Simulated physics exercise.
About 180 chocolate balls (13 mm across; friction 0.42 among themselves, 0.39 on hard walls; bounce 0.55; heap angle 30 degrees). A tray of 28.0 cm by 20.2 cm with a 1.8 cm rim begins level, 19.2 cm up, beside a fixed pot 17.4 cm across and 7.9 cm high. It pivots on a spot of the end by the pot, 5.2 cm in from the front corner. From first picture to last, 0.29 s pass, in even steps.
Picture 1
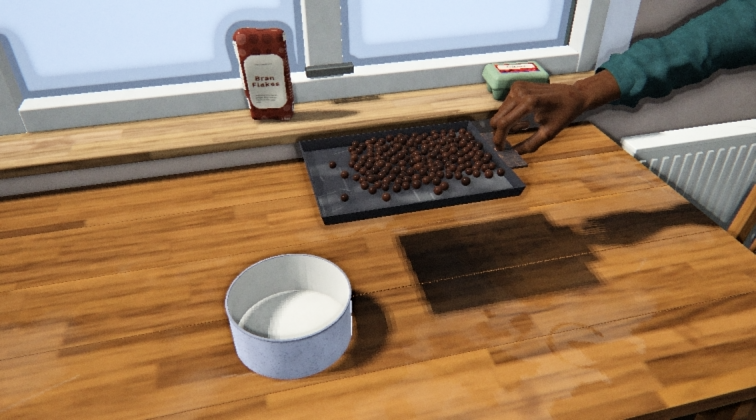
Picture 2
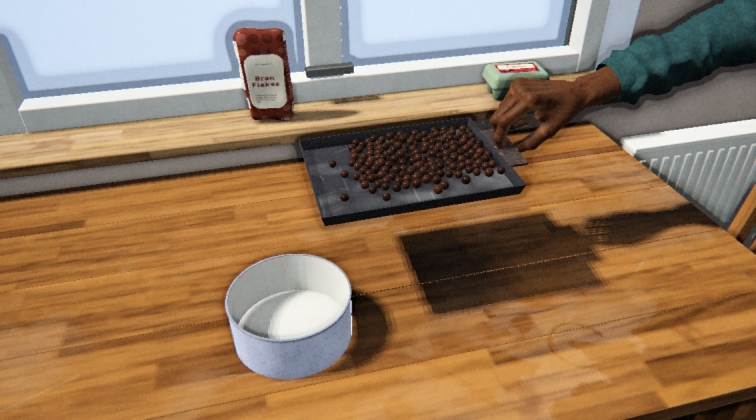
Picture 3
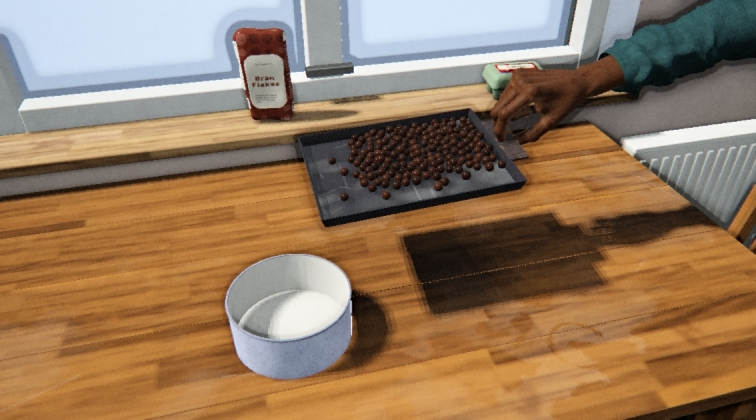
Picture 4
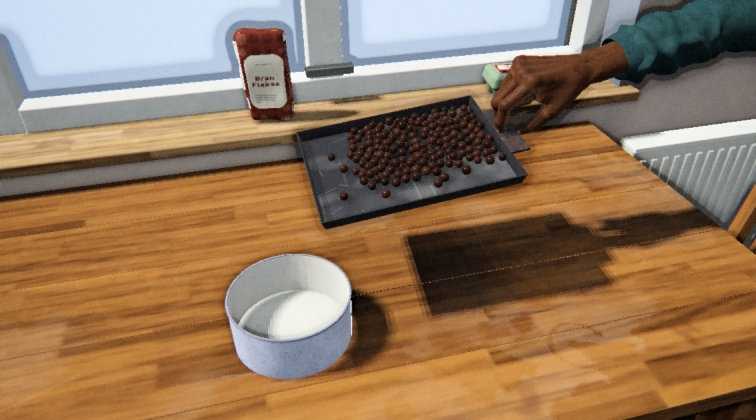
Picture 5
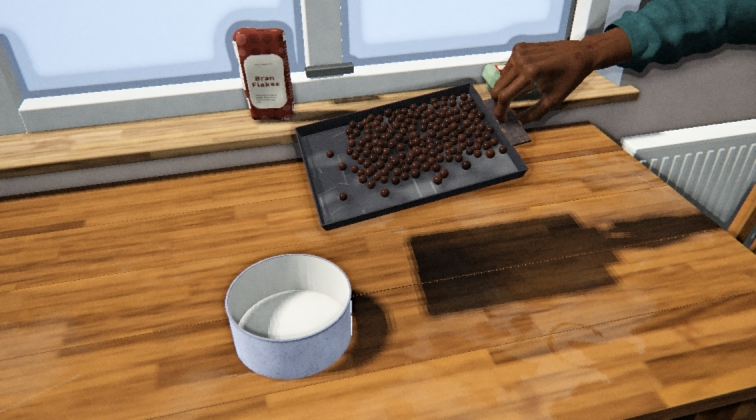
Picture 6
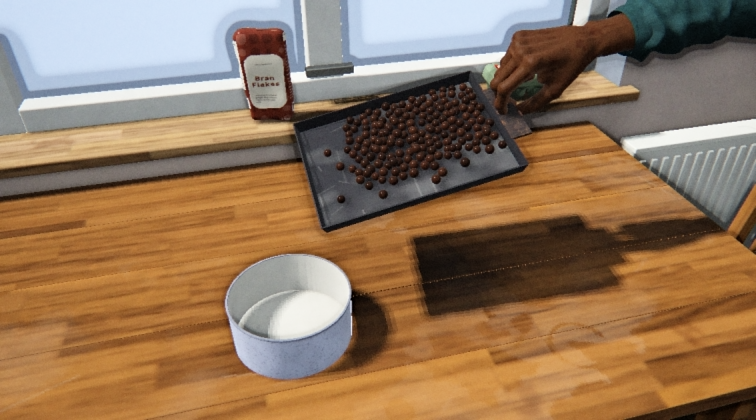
A dark rectangular tray heaped with brown chocolate balls starts level above a wooden table by a window, seen from above at a steady angle. A hand in a teal sleeve grips its right end, with a white-and-pale-blue pot in front and a red packet on the sill behind. The hand gradually raises that end, tilting the tray down toward the left, while the balls shift only slightly.
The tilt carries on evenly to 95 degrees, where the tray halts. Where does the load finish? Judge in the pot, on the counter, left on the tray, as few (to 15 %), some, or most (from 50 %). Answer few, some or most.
Pot most, counter some, tray few.
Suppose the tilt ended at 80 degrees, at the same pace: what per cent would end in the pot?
Then about 75 per cent.
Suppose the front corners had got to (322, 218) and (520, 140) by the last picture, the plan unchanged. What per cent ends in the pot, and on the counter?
Pot 75, counter 25.
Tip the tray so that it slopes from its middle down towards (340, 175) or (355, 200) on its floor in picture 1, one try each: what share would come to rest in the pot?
About 25 and 95 per cent.
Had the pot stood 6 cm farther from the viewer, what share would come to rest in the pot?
In that case some 30 per cent.
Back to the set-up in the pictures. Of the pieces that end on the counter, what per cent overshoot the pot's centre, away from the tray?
Some 10 per cent.
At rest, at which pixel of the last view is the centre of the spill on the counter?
Around (383, 385).
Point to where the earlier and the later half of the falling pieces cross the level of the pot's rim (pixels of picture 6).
First near (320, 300), later near (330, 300).
Then, 0.45 s after the last picture, tilt 55 degrees; the tray holds 90 %, the pot 0 %.
Then, 0.75 s after the last picture, tilt 80 degrees; the tray holds 60 %, the pot 20 %.
Then, 1.15 s after the last picture, tilt 95 degrees; the tray holds 0 %, the pot 75 %.
In the end, pot 75 %, counter 25 %, tray 0 %.
